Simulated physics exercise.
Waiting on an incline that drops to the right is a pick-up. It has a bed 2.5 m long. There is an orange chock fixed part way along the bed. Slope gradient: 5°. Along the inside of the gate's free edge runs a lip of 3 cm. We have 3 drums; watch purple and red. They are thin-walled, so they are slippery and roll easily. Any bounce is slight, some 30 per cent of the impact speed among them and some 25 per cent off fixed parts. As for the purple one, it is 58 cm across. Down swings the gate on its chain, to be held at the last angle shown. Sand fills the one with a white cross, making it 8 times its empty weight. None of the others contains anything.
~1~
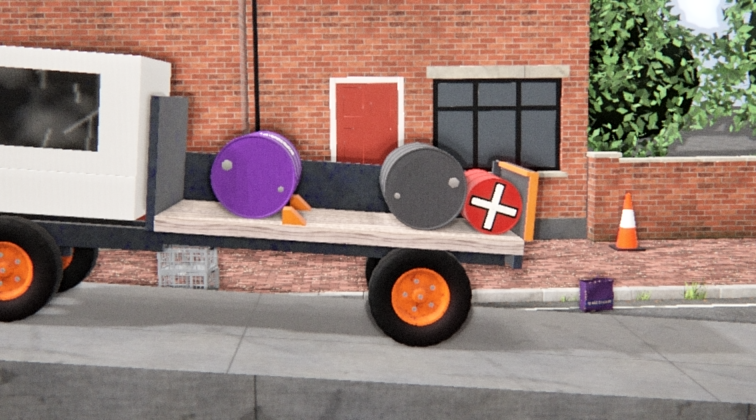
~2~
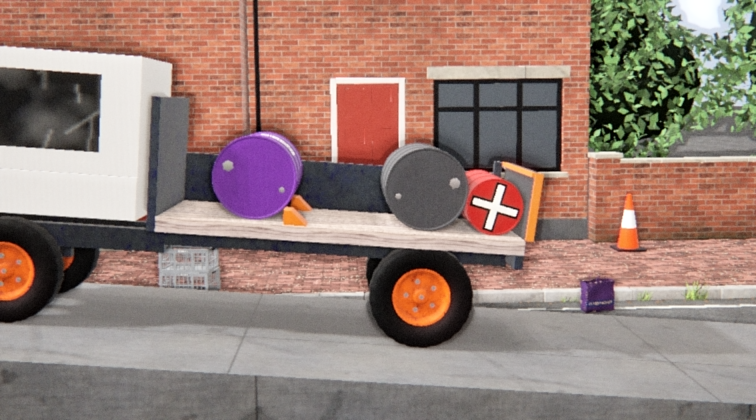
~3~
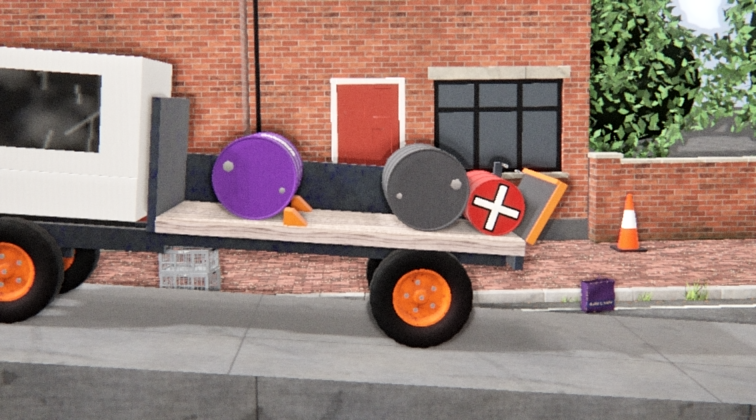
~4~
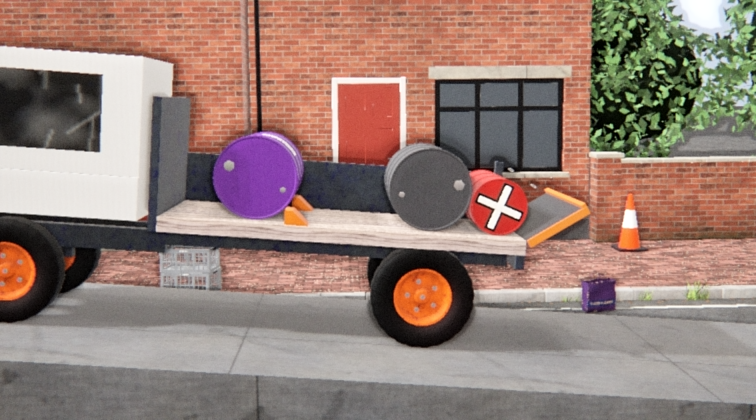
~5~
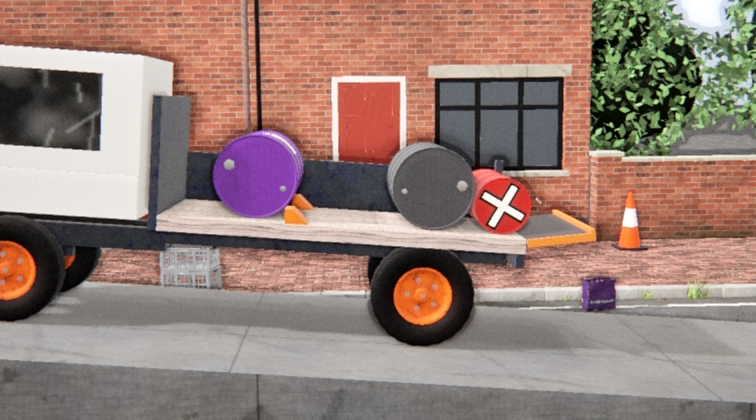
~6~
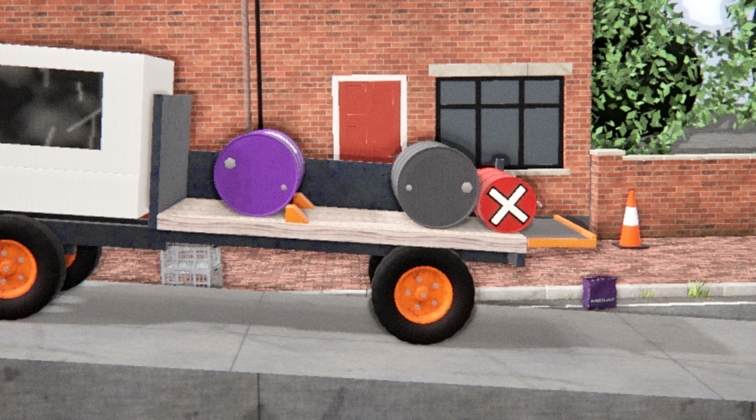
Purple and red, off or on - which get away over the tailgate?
Purple will be kept back, red will be kept back.
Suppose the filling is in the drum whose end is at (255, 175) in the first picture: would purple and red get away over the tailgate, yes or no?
Purple: Negative; red: Affirmative, in that case.
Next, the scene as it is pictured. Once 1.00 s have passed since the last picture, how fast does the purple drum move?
It's going at around 0.0 m/s.
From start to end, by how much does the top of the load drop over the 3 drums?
About 0 cm.
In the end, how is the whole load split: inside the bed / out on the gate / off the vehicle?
2, 1 and 0.
Then, 1.00 s after the last picture, purple is on the bed, 185 cm short of the hinge; red is on the gate, 25 cm past the hinge, rolling right; 0 gone off the back.
Then, 2.20 s after the last picture, red is on the gate, 25 cm past the hinge; no change for purple; 0 gone off the back.
At rest (3.70 s after the last picture), purple is on the bed, 185 cm short of the hinge; red is on the gate, 30 cm past the hinge; 0 gone off the back.
